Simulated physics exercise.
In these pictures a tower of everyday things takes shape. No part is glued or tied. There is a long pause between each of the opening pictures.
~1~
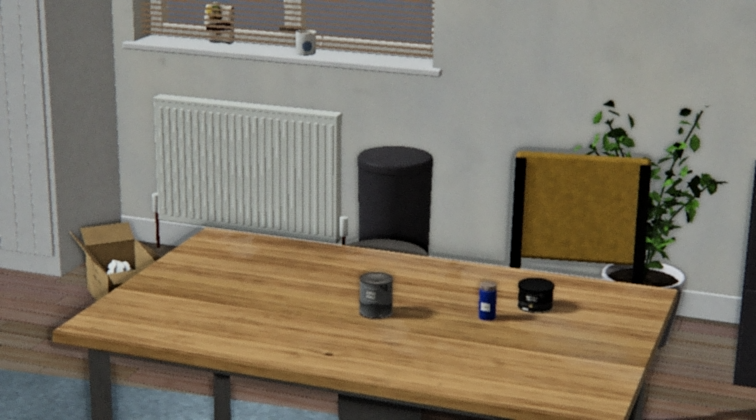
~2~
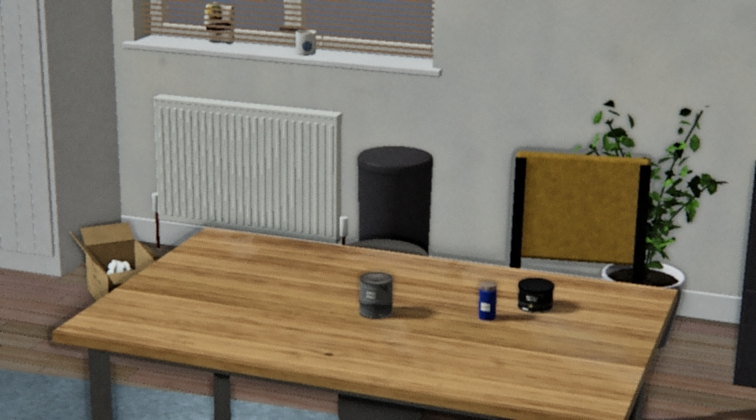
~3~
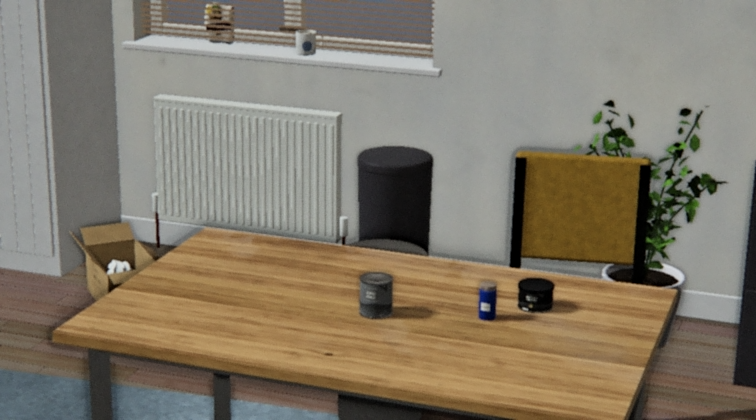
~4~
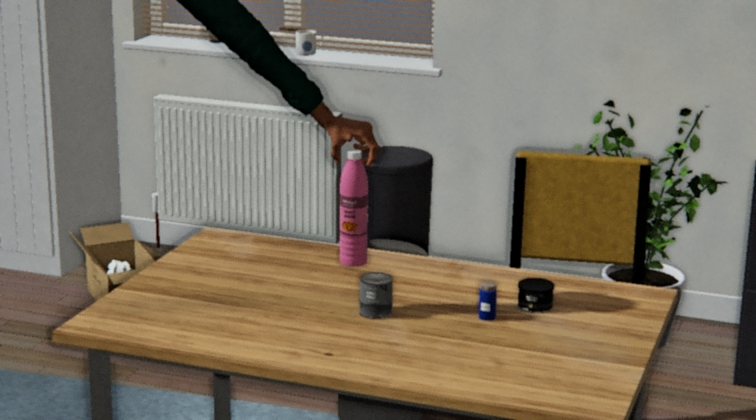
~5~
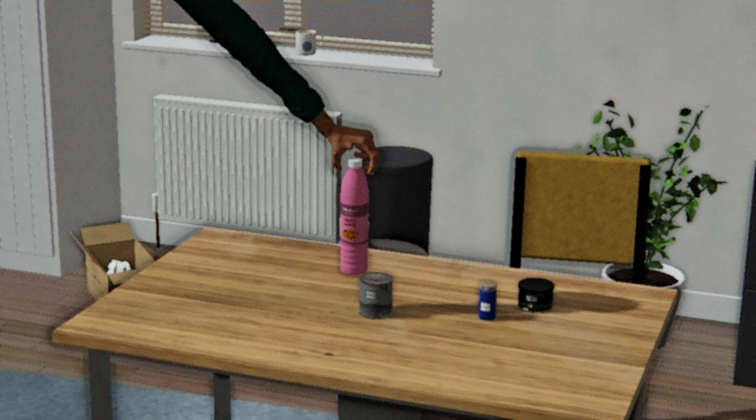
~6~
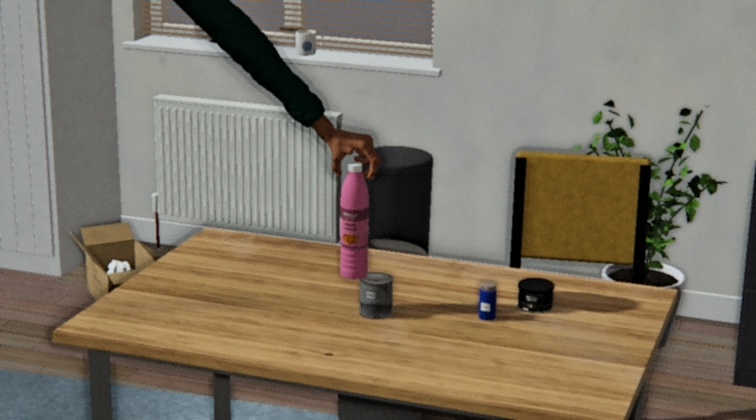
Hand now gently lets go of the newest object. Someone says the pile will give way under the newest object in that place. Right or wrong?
Right, it gives way.
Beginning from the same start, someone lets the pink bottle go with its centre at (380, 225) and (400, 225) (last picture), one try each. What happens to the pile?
Stays standing, then topples over.
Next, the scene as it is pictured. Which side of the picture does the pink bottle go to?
Pretty clearly in the leftward direction.
Then, 0.50 s past the last view, pink bottle now fallen.
Then, 0.60 s past the last view, things are still on the move.
Finally, fallen, pink bottle; the other 3 still in place. Final places as the last picture's camera would see them, pink bottle near (287, 287). The pile loses its balance.
